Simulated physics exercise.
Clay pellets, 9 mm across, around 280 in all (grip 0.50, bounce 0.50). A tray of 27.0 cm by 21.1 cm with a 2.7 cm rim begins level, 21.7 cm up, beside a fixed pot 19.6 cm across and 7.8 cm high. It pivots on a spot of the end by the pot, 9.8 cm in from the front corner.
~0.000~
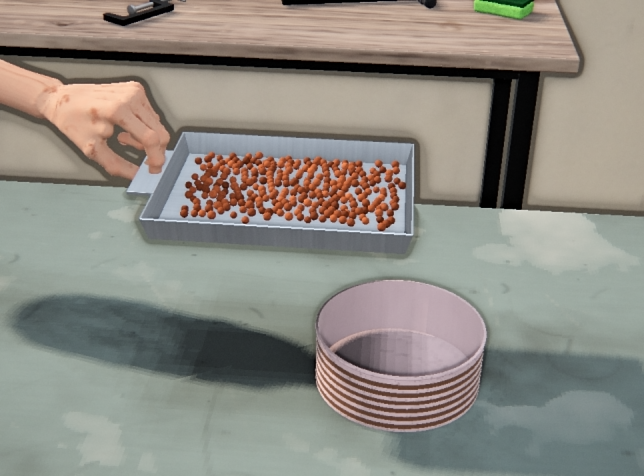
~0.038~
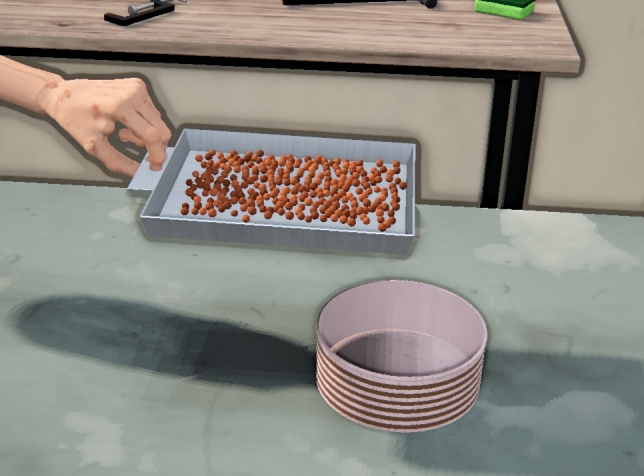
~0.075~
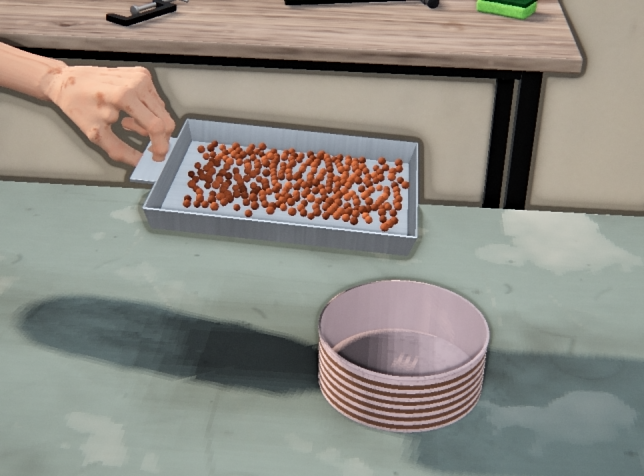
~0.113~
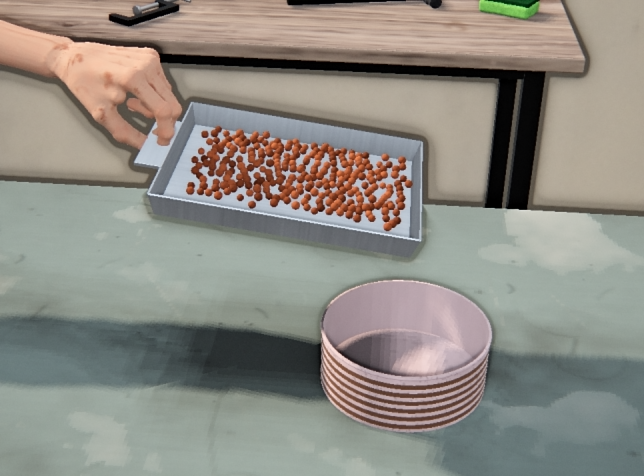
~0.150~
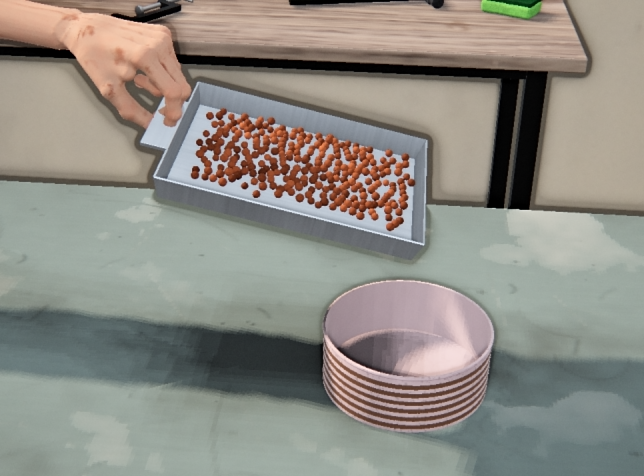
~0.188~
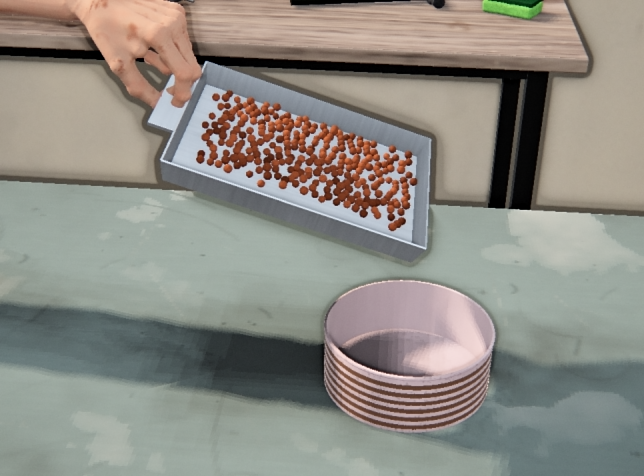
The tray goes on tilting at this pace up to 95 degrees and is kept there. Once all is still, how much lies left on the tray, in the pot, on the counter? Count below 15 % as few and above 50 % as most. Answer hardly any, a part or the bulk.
Left on the tray: Hardly any; in the pot: The bulk; on the counter: A part.
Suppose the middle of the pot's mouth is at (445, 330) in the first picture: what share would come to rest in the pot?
About 95 per cent.
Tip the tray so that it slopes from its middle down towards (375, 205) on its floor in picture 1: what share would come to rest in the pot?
Some 40 per cent.
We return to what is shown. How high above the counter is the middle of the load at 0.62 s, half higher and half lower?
Roughly 22 cm.
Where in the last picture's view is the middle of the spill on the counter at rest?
At about (564, 446).
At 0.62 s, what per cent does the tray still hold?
About 90 per cent.
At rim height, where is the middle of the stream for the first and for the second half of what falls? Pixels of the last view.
First near (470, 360), later near (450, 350).
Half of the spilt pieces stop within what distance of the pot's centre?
About 22 cm.
After 0.45 s, tilt 58 degrees; the tray holds 100 %, the pot 0 %.
After 0.62 s, tilt 83 degrees; the tray holds 90 %, the pot 0 %.
After 0.91 s, tilt 95 degrees; the tray holds 5 %, the pot 40 %.
By 1.8 s all is still; tray 0 %, pot 60 %, counter 40 %.
